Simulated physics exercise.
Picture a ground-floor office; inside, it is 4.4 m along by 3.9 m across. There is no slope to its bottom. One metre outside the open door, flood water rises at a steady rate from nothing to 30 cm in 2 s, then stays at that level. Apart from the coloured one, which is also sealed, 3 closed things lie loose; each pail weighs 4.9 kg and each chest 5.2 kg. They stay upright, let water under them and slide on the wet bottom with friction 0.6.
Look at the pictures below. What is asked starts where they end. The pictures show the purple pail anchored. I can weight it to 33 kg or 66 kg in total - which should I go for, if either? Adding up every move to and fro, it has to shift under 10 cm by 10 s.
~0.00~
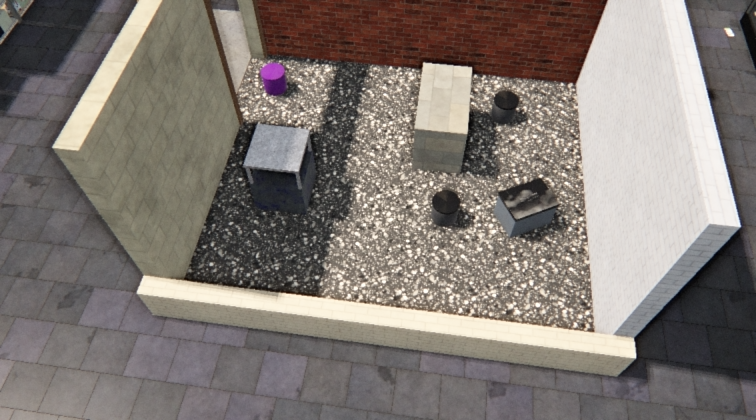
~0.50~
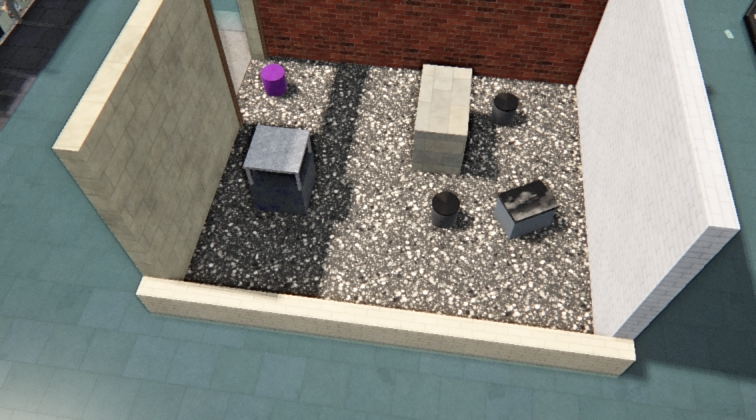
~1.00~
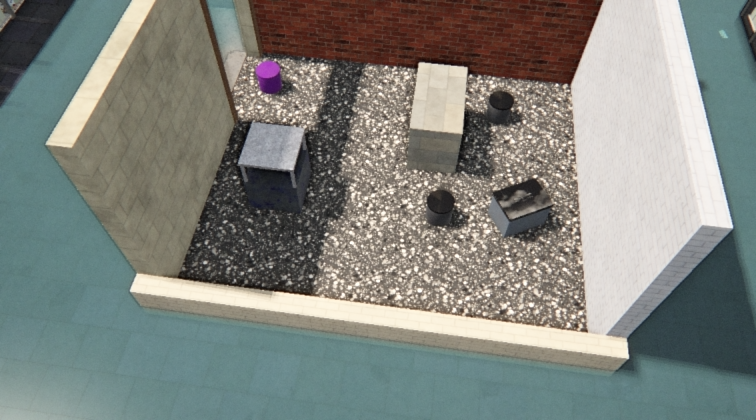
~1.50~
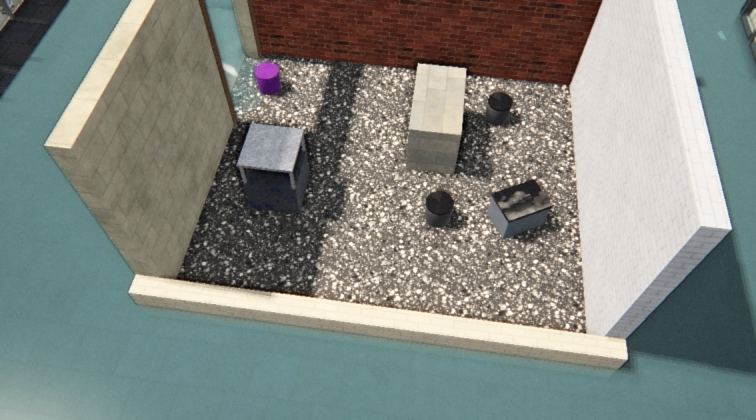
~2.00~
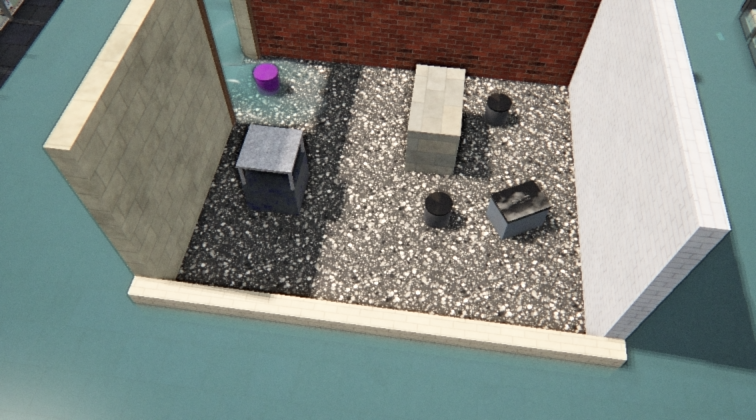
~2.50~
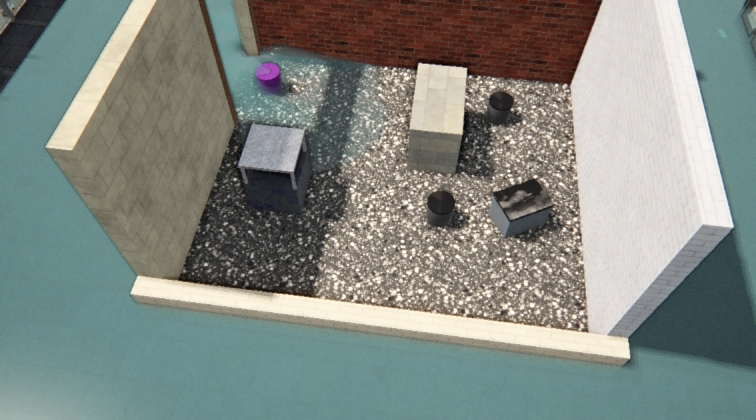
Make it 66 kg.
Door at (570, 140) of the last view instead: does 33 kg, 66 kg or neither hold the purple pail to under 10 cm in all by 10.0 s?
In that case the smaller load will do.
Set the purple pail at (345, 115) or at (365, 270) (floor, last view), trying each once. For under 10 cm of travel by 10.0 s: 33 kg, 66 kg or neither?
The light mass does it, then the light mass does it.
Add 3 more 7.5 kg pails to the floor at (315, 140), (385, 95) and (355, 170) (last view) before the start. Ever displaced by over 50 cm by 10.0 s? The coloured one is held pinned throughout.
The first comes out above the threshold, the second above the threshold, the third above the threshold.
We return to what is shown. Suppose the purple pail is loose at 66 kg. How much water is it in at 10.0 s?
About 13 cm.
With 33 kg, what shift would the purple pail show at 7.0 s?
30 cm.
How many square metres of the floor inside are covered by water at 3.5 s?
Somewhere around 8.0 m2, roughly.
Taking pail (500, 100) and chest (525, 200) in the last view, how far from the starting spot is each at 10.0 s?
First 100 cm, then 80 cm.
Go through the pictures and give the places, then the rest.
The purple pail at (273, 71), on the bottom; 0.0 m2 under water; 0 of 4 have shifted, in the first frame.
The purple pail at (273, 73), on the bottom; 0.0 m2 under water; 0 of 4 have shifted, in the second frame.
The purple pail at (268, 70), on the bottom; 0.0 m2 under water; 0 of 4 have shifted, in the third frame.
The purple pail at (267, 71) rests on the ground; water covers 0.2 m2; 0 of 4 have shifted, in the fourth frame.
The purple pail at (266, 72) rests on the ground; 1.0 m2 under water; 0 of 4 have shifted, in the fifth frame.
The purple pail at (267, 71) rests on the ground; water covers 3.2 m2; 0 of 4 have shifted, in the sixth frame.
After 3.5 s the purple pail would be 26 cm from its start with 33 kg and 0 cm from its start with 66 kg; 13 cm of water round it then.
After 4.5 s the purple pail would be 26 cm from its start with 33 kg and 0 cm from its start with 66 kg; 13 cm of water round it then.
After 7.0 s the purple pail would be 26 cm from its start with 33 kg and 0 cm from its start with 66 kg; 13 cm of water round it then.
After 10.0 s the purple pail would be 26 cm from its start with 33 kg and 0 cm from its start with 66 kg; 13 cm of water round it then.
